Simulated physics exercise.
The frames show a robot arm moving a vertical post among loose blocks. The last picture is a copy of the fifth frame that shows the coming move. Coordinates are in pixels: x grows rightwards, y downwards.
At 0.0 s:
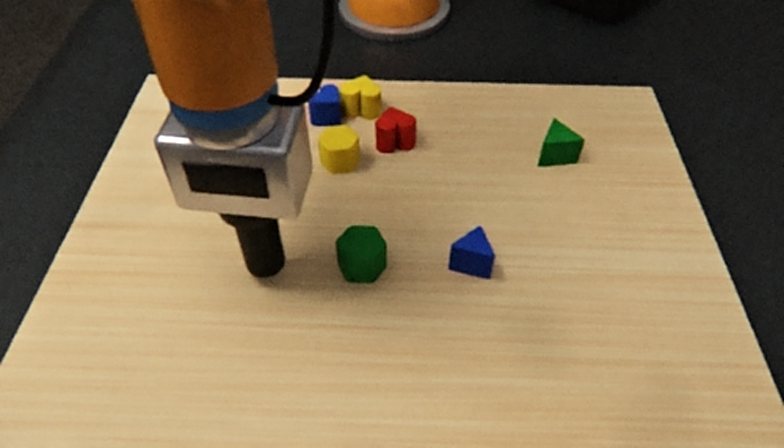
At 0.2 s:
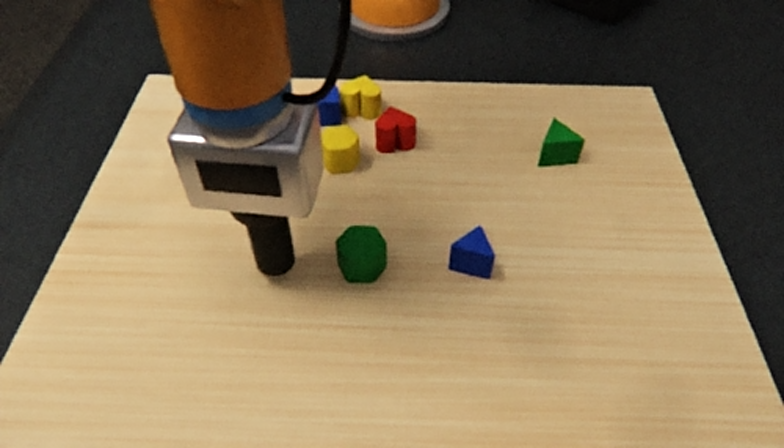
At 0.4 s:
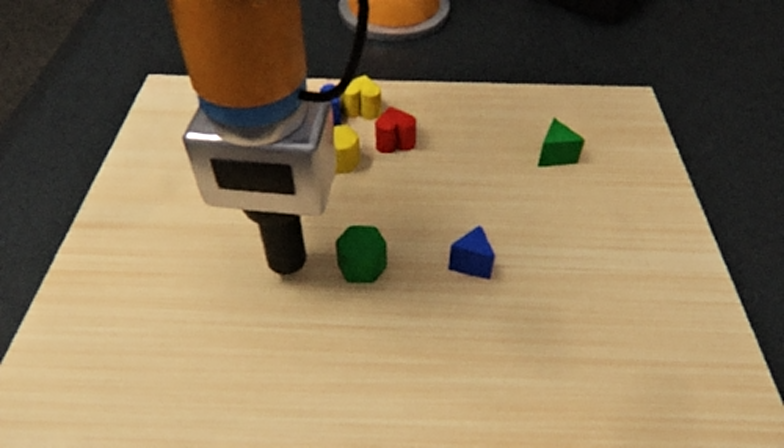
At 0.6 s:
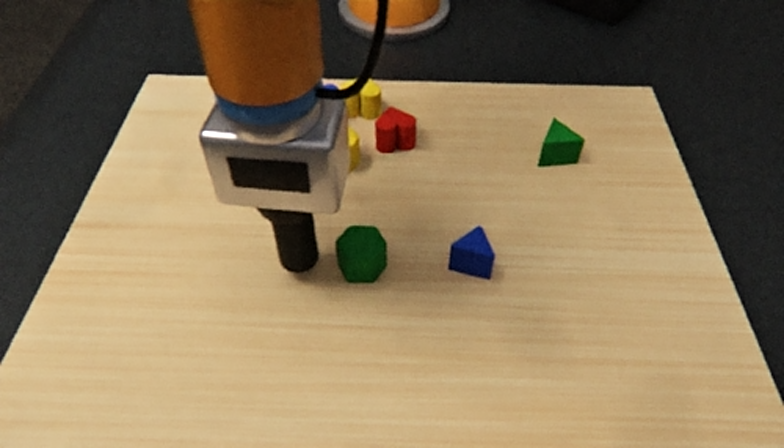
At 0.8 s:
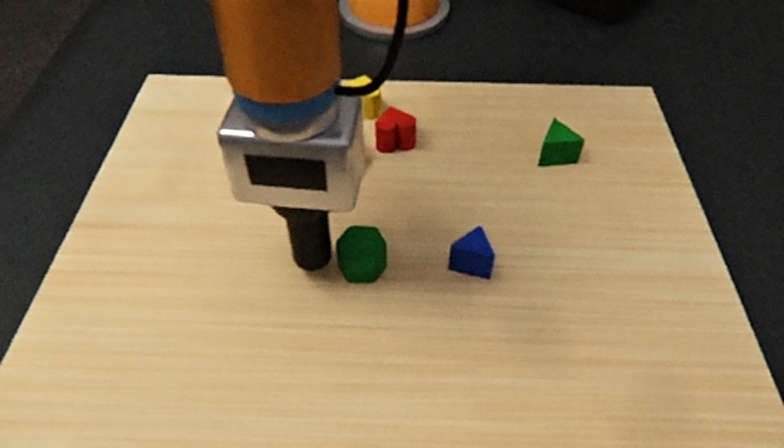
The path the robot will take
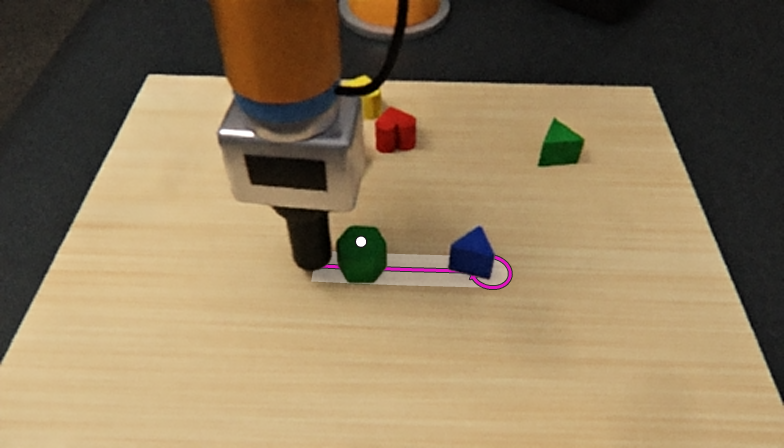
To begin with, a robot arm holds a dark vertical post over a light wooden board, left of a green hexagonal block and a blue three-sided block, with other coloured blocks farther back. The arm then slides the post steadily rightward, narrowing the gap to the green block, while the blocks stay still.
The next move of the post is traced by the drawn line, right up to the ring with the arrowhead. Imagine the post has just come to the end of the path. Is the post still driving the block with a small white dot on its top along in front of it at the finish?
I believe so.
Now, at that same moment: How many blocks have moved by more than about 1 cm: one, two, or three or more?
The push moves two blocks more than 1 cm.
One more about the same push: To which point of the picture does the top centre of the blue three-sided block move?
It is going to be at (572, 232).
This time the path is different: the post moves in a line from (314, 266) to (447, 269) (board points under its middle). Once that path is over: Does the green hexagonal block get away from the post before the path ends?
No, I don't think so.
Drawn move, from (314, 266) to (491, 272); the dot is on the green hexagonal block.
What follows on the original path. One third of the way, post (373, 258); green hexagonal block (418, 241).
Two thirds of the way, post (433, 260); green hexagonal block (478, 241), turned 15° anticlockwise; blue three-sided block (517, 241), turned 30° anticlockwise.
At the end, post (493, 262); green hexagonal block (537, 238), turned 30° anticlockwise; blue three-sided block (572, 232), turned 45° anticlockwise.
